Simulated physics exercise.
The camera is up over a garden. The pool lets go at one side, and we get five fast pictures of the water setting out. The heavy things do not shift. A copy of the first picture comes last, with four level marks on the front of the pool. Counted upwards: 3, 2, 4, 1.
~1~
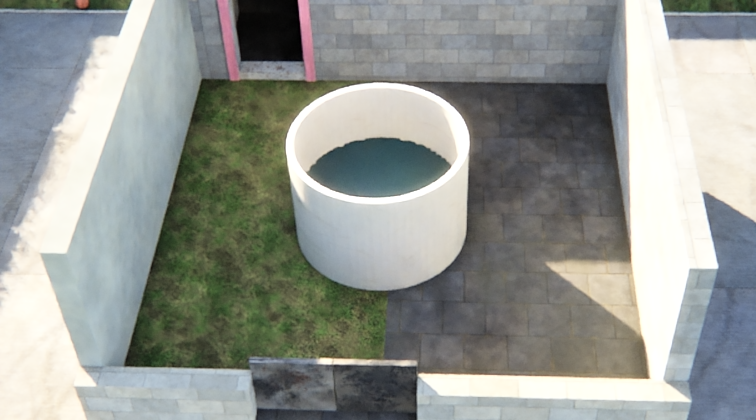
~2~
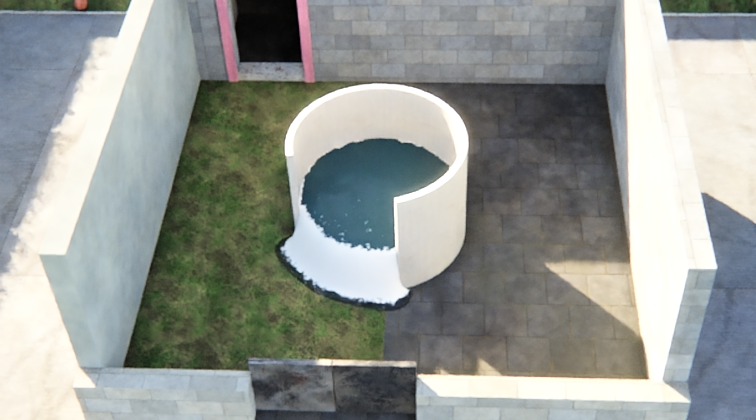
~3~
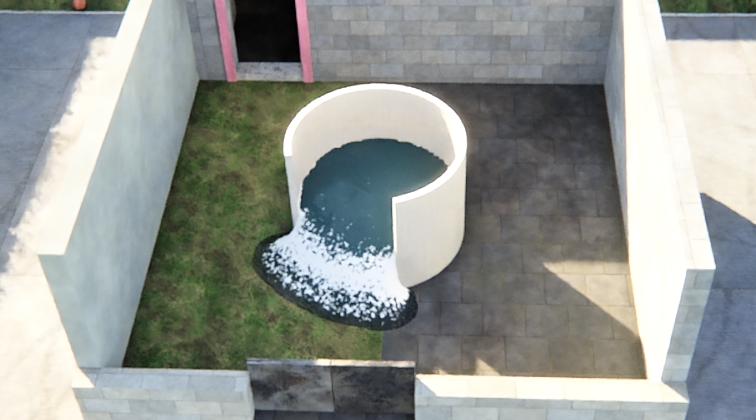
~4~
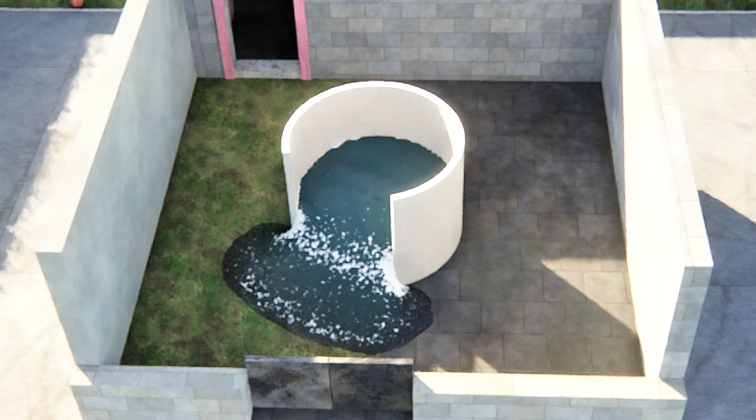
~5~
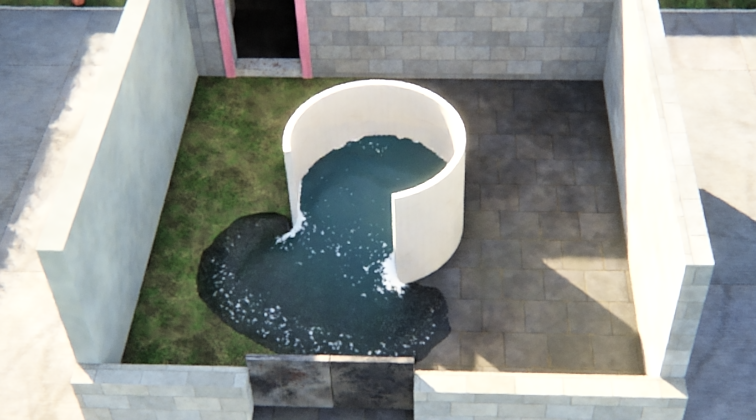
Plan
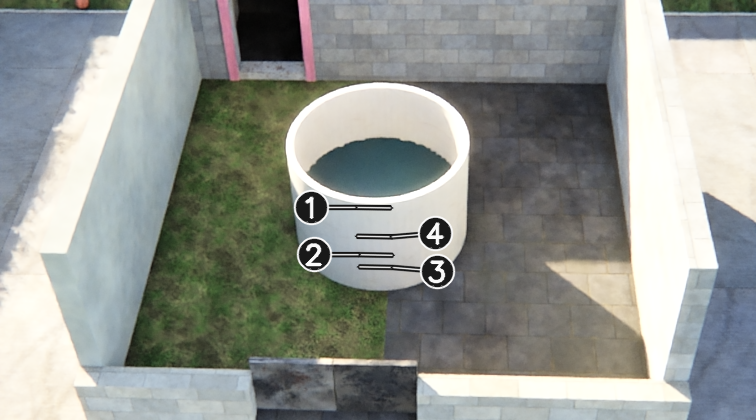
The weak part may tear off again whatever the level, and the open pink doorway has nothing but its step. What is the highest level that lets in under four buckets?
I would pick line 4.
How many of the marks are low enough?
Three.
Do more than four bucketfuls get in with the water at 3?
No, that is safe.
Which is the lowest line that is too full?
1.
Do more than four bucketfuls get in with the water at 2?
No, that is safe.
In white, 1 at (373, 207); 2 at (375, 255); 3 at (376, 267); 4 at (374, 236); from the bottom up 3, 2, 4, 1.
With 1, about 10 bucketfuls get in.
With 2, nothing gets over.
With 3, nothing gets over.
With 4, a bucket or two gets in.
